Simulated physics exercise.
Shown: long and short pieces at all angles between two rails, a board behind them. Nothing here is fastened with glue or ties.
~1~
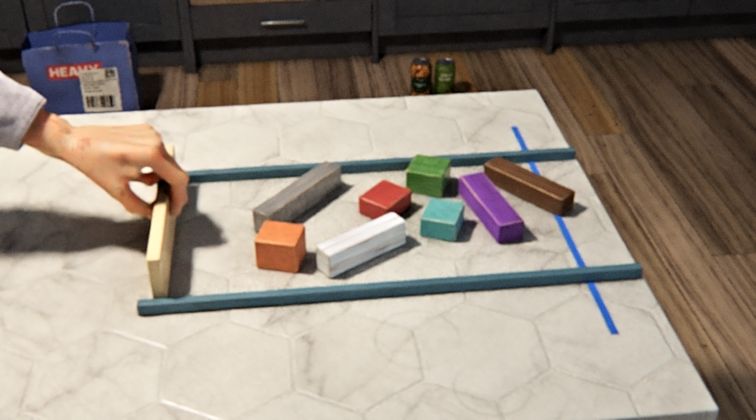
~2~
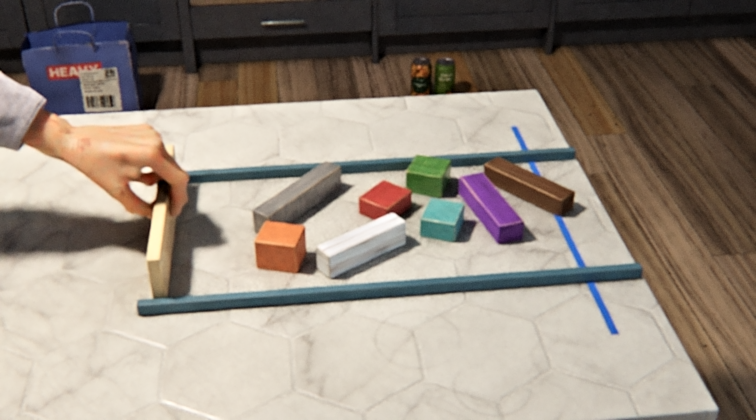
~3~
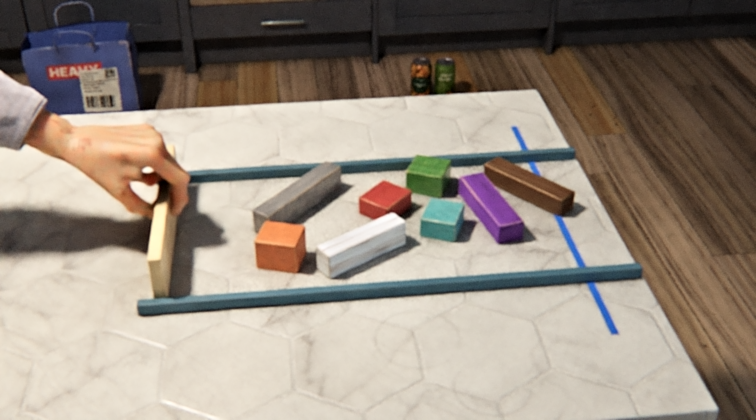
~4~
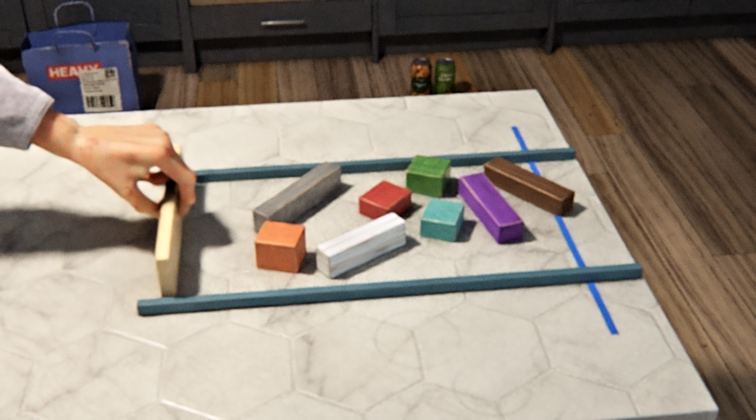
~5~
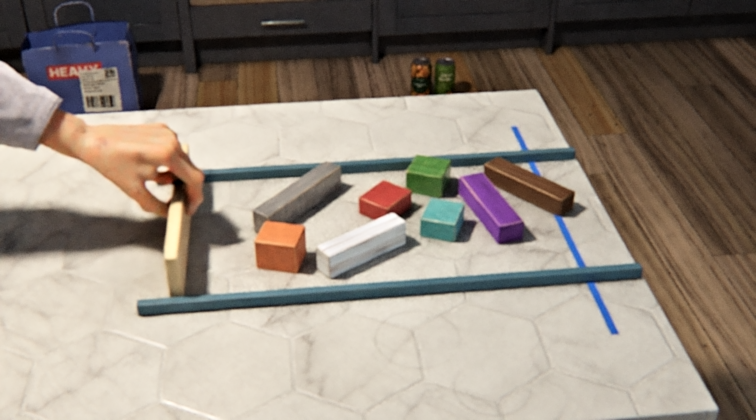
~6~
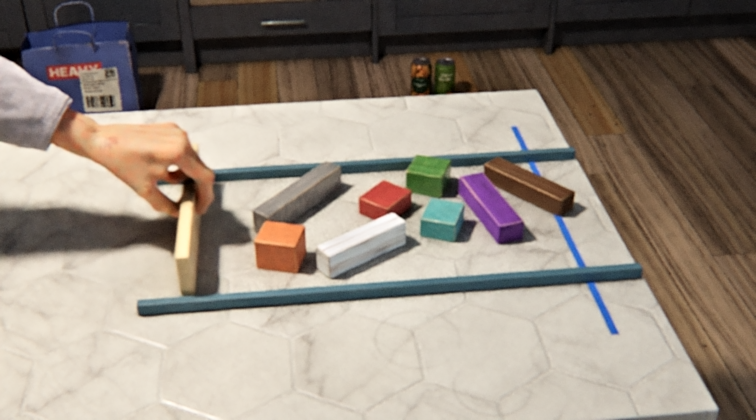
A hand sliding an upright wooden board slightly right between two rails, with scattered coloured blocks lying still ahead of it.
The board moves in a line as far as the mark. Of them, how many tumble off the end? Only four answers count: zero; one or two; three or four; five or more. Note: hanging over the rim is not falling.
My answer: Three or four.
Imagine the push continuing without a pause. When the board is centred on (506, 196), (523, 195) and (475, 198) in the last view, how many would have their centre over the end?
1, 2 and 0.
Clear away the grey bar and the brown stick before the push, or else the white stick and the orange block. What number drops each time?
1 in the first case and 2 in the second.
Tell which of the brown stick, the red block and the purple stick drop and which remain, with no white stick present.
The brown stick: Drops. The red block: Remains. The purple stick: Drops.
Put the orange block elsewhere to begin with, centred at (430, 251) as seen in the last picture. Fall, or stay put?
So it does not drop, then.
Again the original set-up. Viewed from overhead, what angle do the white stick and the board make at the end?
The angle is some 50°.
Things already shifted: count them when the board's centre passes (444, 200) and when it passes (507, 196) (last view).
I make it 8 at the first spot and 8 at the other.
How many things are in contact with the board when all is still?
At rest, 3 are in contact.
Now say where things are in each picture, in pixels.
The first frame shows brown stick (528, 186); purple stick (490, 206); turquoise block (442, 219); board (165, 218); tape (557, 214).
The second frame shows purple stick (490, 207); white stick (362, 245).
The third frame shows turquoise block (442, 220); orange block (281, 247).
The fourth frame shows brown stick (528, 186); green block (429, 176).
The fifth frame shows purple stick (490, 207); grey bar (299, 198).
The sixth frame shows brown stick (528, 186); purple stick (490, 207); turquoise block (442, 220); board (191, 217); tape (557, 214).
Soon after, none off yet; brown stick at rest near (528, 186); purple stick at rest near (490, 207); turquoise block at rest near (442, 220).
At rest, the number that fall off is three or four; fallen, turquoise block, purple stick and brown stick.
